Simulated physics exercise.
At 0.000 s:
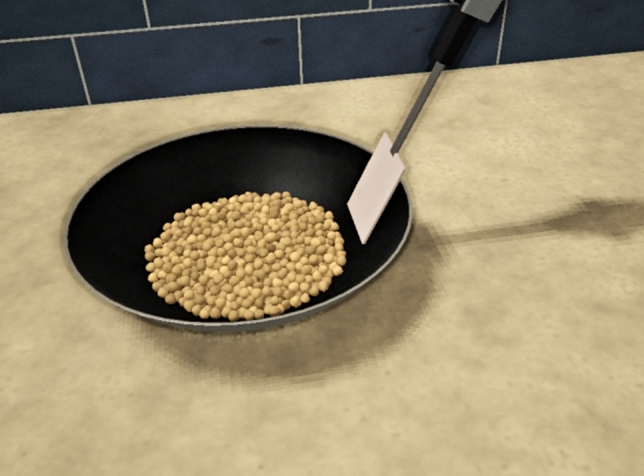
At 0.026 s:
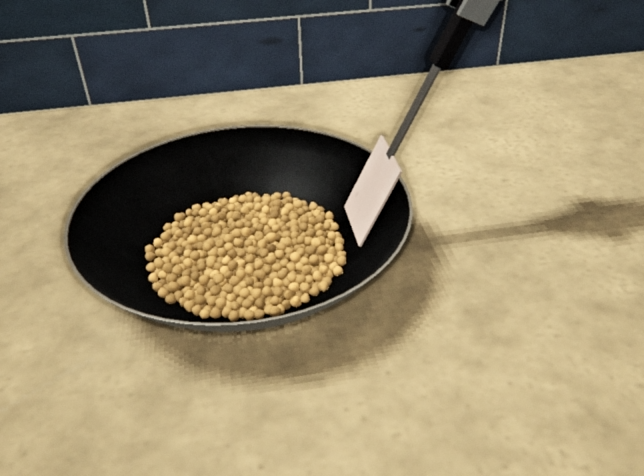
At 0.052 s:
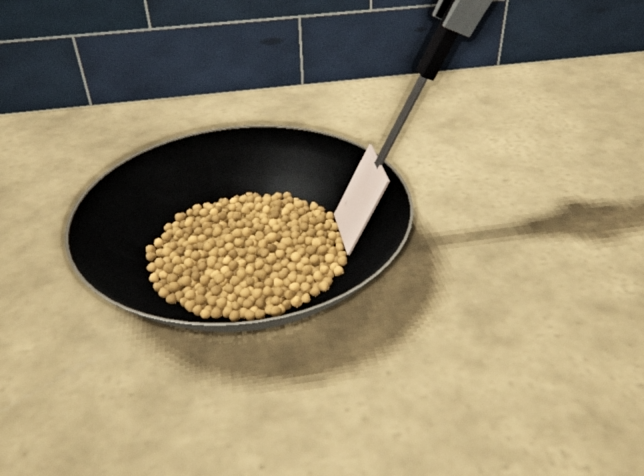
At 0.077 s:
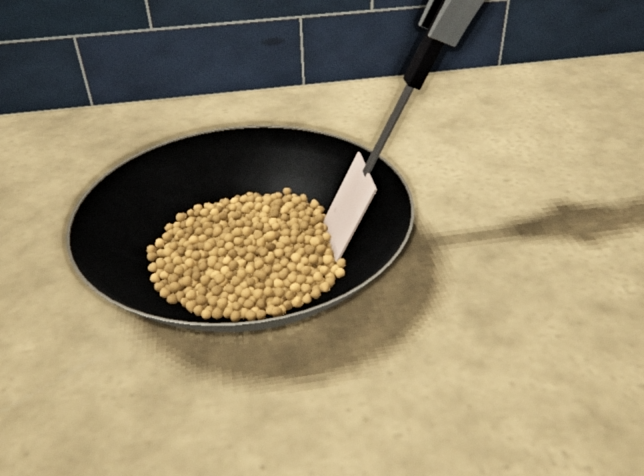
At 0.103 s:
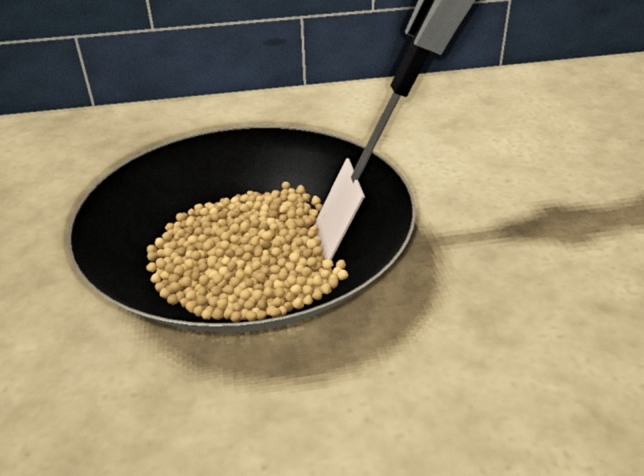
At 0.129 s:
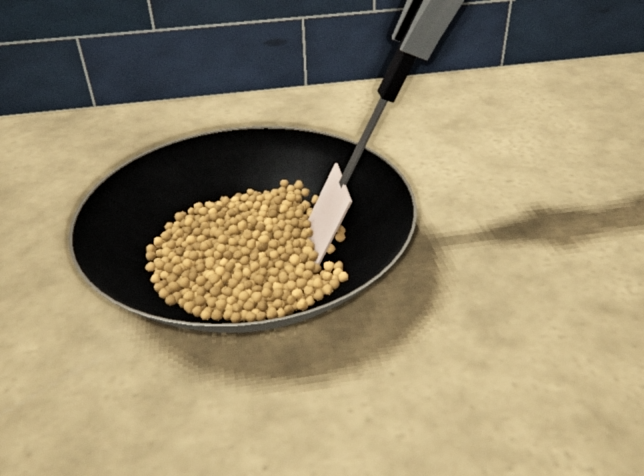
A spatula gripped by a robot moved left from the right side of a black wok and pushed into the edge of a heap of dried chickpeas, nudging a few of them out of place.
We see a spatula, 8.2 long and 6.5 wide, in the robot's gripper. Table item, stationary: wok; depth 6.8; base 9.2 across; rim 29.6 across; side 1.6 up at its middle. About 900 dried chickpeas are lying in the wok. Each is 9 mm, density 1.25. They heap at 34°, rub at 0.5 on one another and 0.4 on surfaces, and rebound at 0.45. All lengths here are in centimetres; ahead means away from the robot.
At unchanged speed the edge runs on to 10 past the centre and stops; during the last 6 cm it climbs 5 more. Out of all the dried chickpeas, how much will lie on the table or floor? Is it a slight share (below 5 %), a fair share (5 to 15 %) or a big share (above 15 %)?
It is a slight share.
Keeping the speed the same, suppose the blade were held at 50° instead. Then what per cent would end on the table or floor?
Estimate for that slope: Some 5 per cent.
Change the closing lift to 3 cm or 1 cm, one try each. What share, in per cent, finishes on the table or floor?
I'd say close to 5 percent for the first and close to 5 percent for the second.
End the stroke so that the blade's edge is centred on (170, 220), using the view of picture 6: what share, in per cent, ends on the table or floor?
Estimate: Approx. 0 %.
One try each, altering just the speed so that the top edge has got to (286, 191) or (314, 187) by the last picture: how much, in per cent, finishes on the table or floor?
Try one roughly 20 per cent; try two roughly 10 per cent.
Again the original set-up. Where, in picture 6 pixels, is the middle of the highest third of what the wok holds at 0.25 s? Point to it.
I'd put it close to (194, 249) in the last picture.
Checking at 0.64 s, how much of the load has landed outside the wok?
I'd say close to 2 in a hundred.
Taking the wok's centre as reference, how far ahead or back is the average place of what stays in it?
It sits some 4.0 centimetres ahead of centre.
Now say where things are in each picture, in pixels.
The spatula top edge at (395, 150), sloping 65°; upper third of the load around (249, 243), from x 150 to 340, top at y 195; 900 in the wok, in the first picture.
The spatula top edge at (391, 153), sloping 65°; upper third of the load around (249, 243), from x 150 to 340, top at y 195, in the second picture.
The spatula top edge at (379, 162), sloping 65°; upper third of the load around (250, 243), from x 150 to 345, top at y 195, in the third picture.
The spatula top edge at (367, 170), sloping 65°; upper third of the load around (251, 242), from x 150 to 340, top at y 190, in the fourth picture.
The spatula top edge at (355, 177), sloping 65°; upper third of the load around (249, 242), from x 150 to 345, top at y 185, in the fifth picture.
The spatula top edge at (343, 182), sloping 65°; upper third of the load around (247, 243), from x 150 to 345, top at y 185; 900 in the wok, in the sixth picture.
After 0.25 s, sloping 65°, highest piece 6 above the table; 900 in the wok.
After 0.38 s, sloping 65°, highest piece 7 above the table; 900 in the wok.
After 0.64 s, sloping 65°, highest piece 7 above the table; 877 in the wok, 22 on the table or floor, 1 on the blade or in flight.
After 1.69 s, sloping 65°, highest piece 7 above the table; 877 in the wok, 23 on the table or floor.
In the end, 877 in the wok, 23 on the table or floor. That is 3 % on the table or floor.
